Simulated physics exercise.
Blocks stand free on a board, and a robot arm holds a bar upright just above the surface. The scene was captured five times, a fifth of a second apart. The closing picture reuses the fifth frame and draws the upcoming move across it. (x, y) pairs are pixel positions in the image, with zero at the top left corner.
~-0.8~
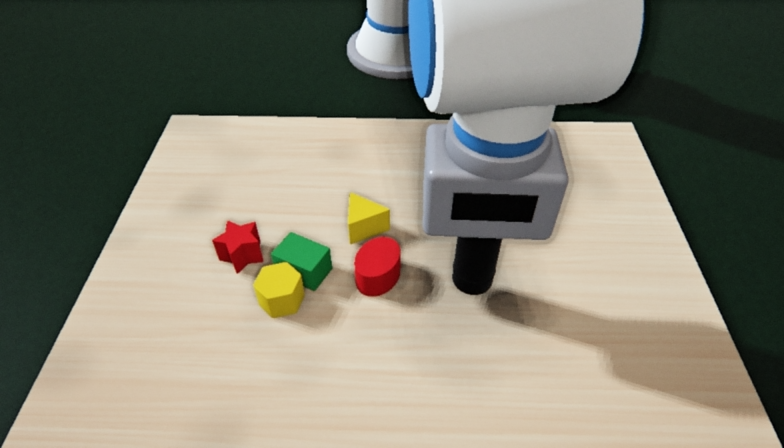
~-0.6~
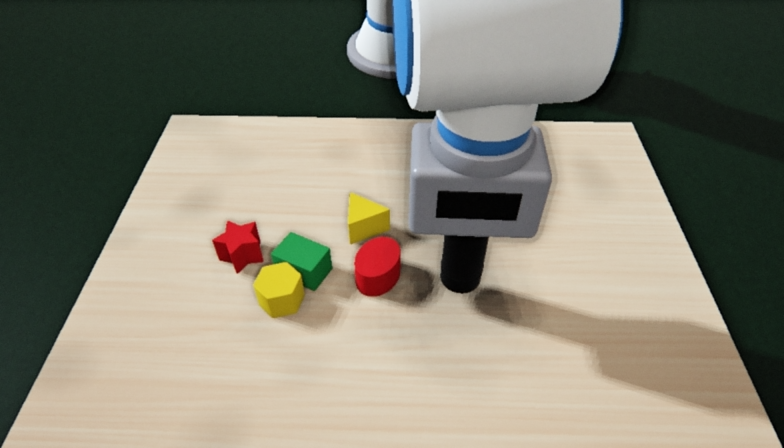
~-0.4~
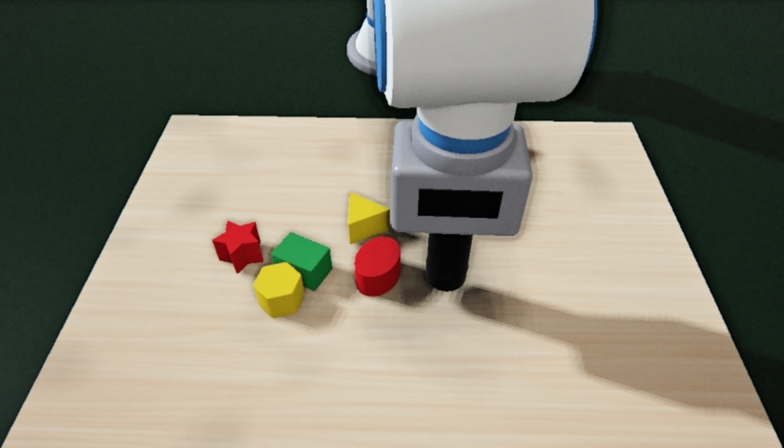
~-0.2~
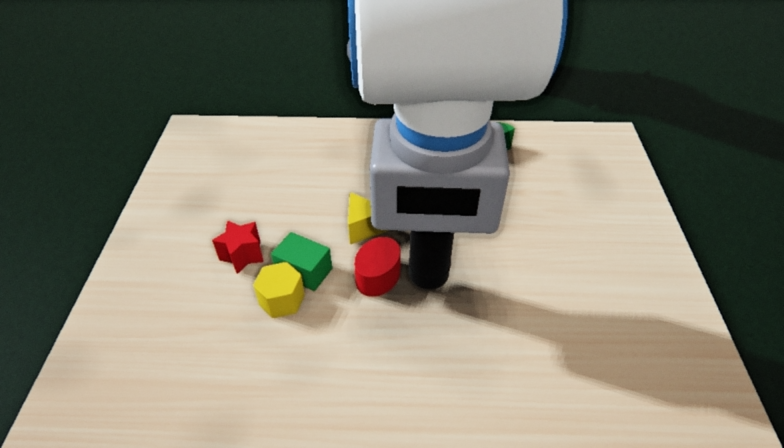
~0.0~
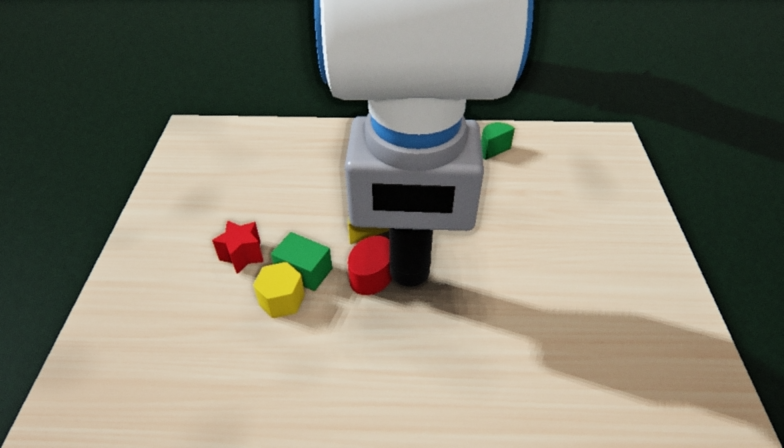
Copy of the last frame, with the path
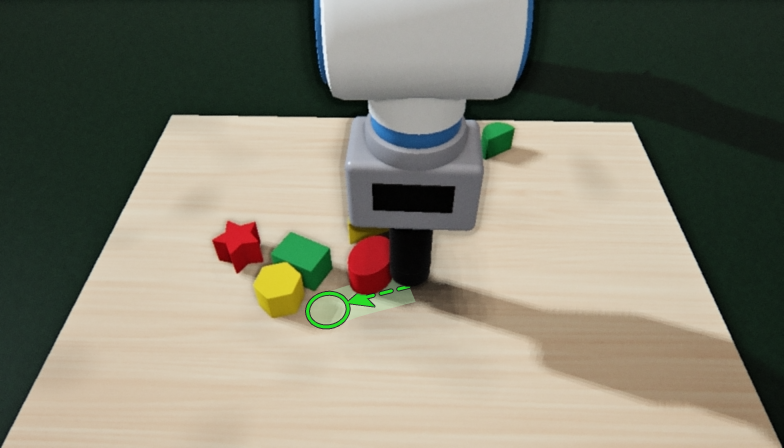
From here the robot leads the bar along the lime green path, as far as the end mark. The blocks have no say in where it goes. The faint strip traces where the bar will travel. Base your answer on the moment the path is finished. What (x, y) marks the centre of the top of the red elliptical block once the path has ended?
I'd expect the centre of its top face to be at (341, 250).
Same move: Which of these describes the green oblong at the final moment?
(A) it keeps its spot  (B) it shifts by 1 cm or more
The one that fits is B, it shifts by 1 cm or more.
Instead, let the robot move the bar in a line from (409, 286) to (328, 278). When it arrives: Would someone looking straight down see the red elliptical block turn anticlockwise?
No.
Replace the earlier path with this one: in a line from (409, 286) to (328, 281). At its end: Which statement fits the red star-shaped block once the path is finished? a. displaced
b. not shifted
a
The line goes from (409, 286) by way of (369, 297) to (328, 310).
What follows on the original path. Halfway along, bar (367, 283); green oblong (292, 247), turned 15° anticlockwise; red elliptical block (343, 251), turned 40° clockwise.
At the end, bar (326, 296); yellow hexagonal block unmoved; green oblong (290, 246), turned 20° anticlockwise; red elliptical block (341, 250), turned 45° clockwise.
